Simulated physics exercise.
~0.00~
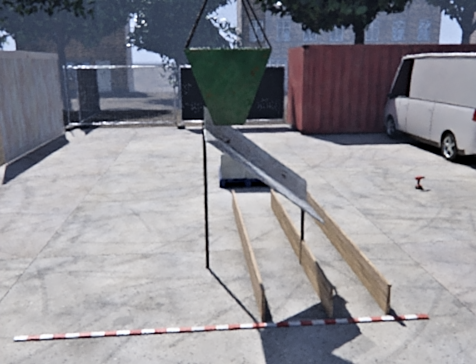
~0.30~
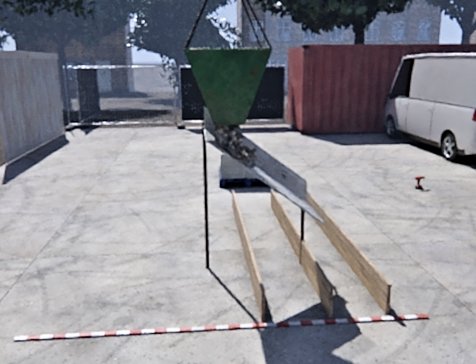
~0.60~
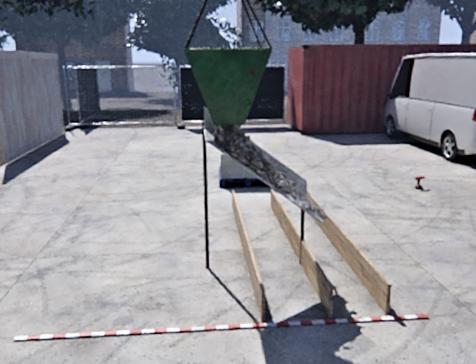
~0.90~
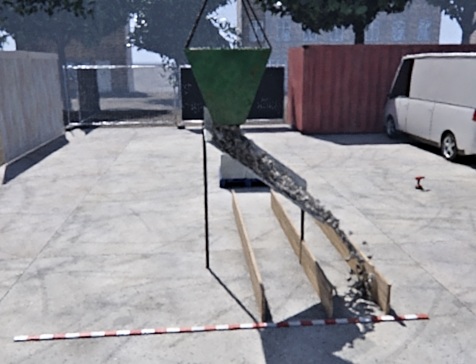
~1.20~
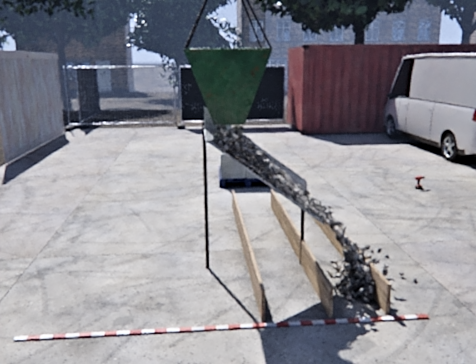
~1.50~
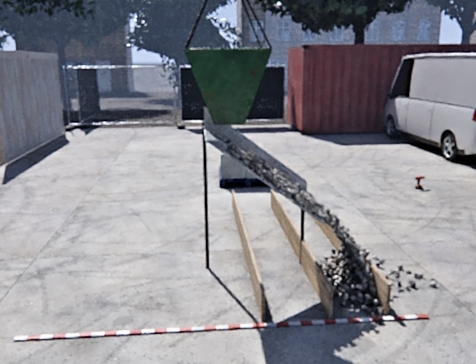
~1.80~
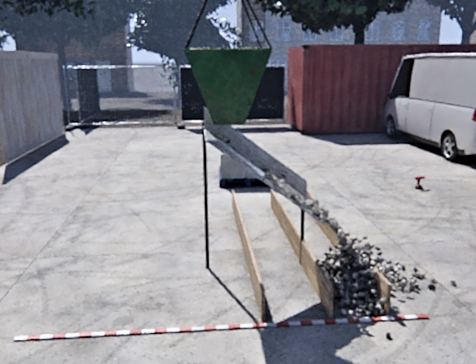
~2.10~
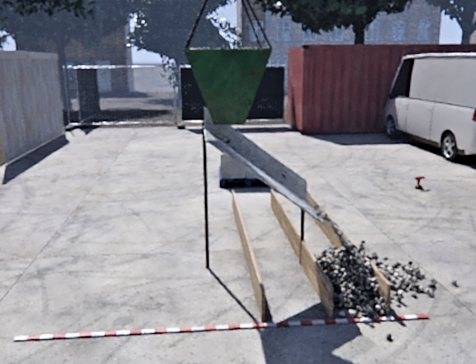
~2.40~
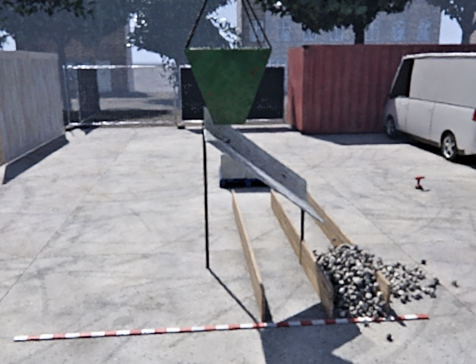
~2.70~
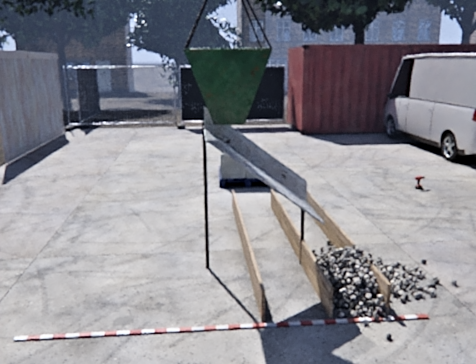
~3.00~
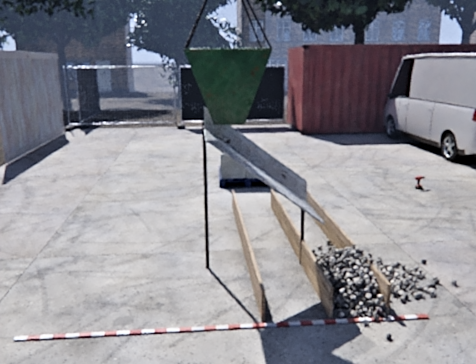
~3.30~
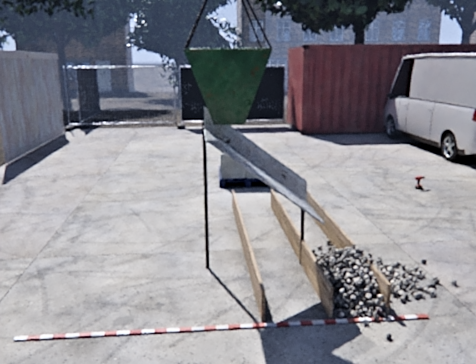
In a paved yard with a parked van, grey stones poured from a hanging green skip, slid down a sloping metal chute to the right and piled up mostly in the right bay between wooden planks, with some scattered beyond the right-hand plank.
